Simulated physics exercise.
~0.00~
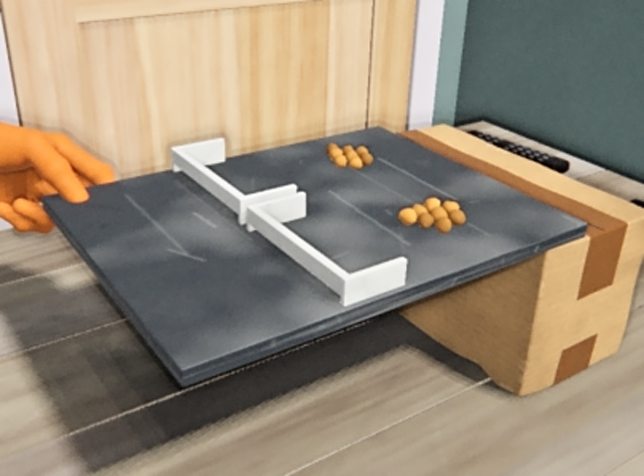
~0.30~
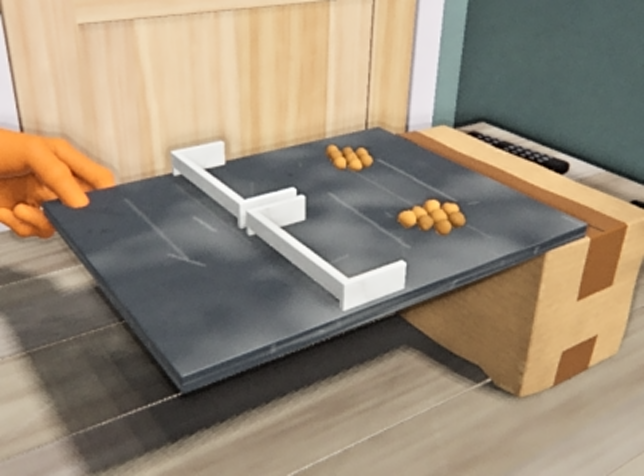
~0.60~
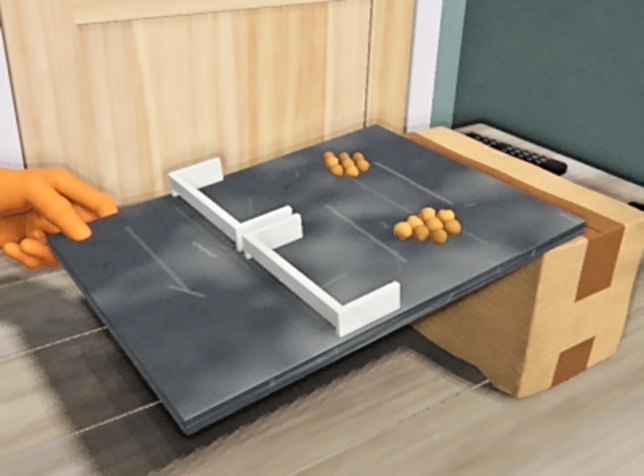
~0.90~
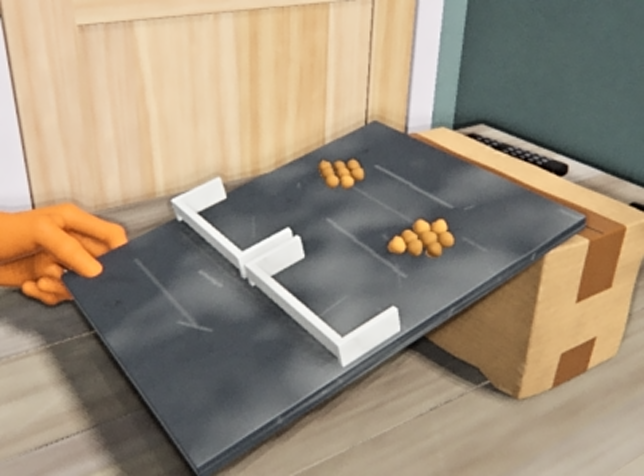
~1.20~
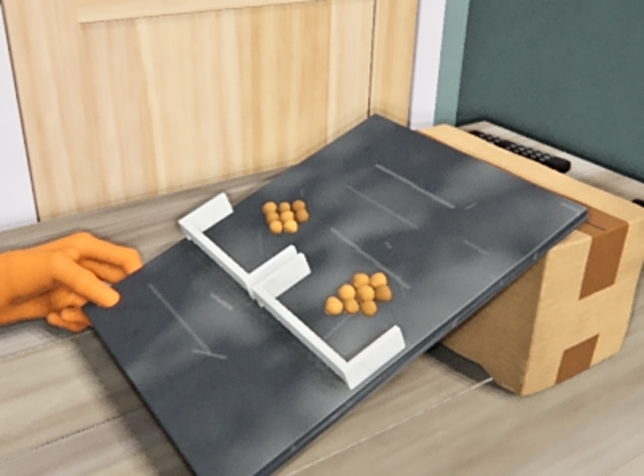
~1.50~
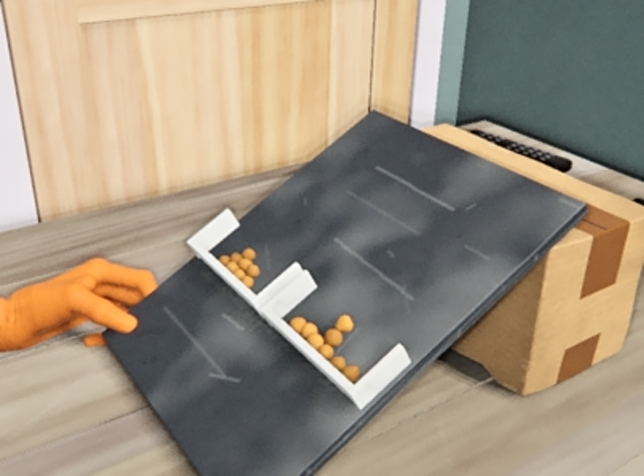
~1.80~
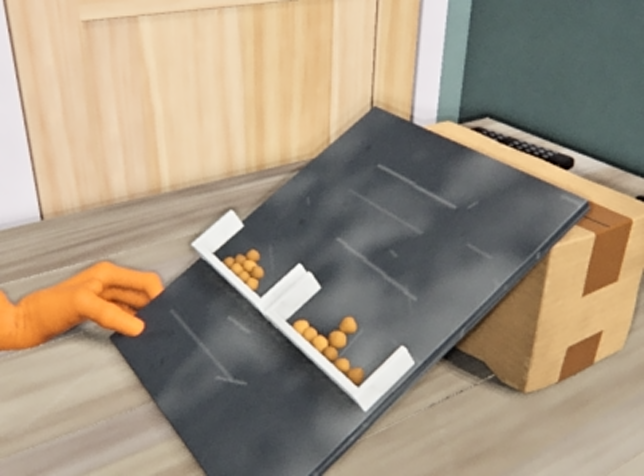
At first, an orange hand at the left holds up one end of a dark grey board whose other end rests on a cardboard box, with two small clusters of round orange-brown pieces lying beyond a white barrier. The hand gradually lowers its end, and the board tilts more steeply while the clusters stay nearly in place. As the slope grows, both clusters slide down toward the barrier. They reach it and pile up against its two sections. Finally, the hand eases away from the edge, and the board rests as a steep ramp with both groups held behind the barrier.
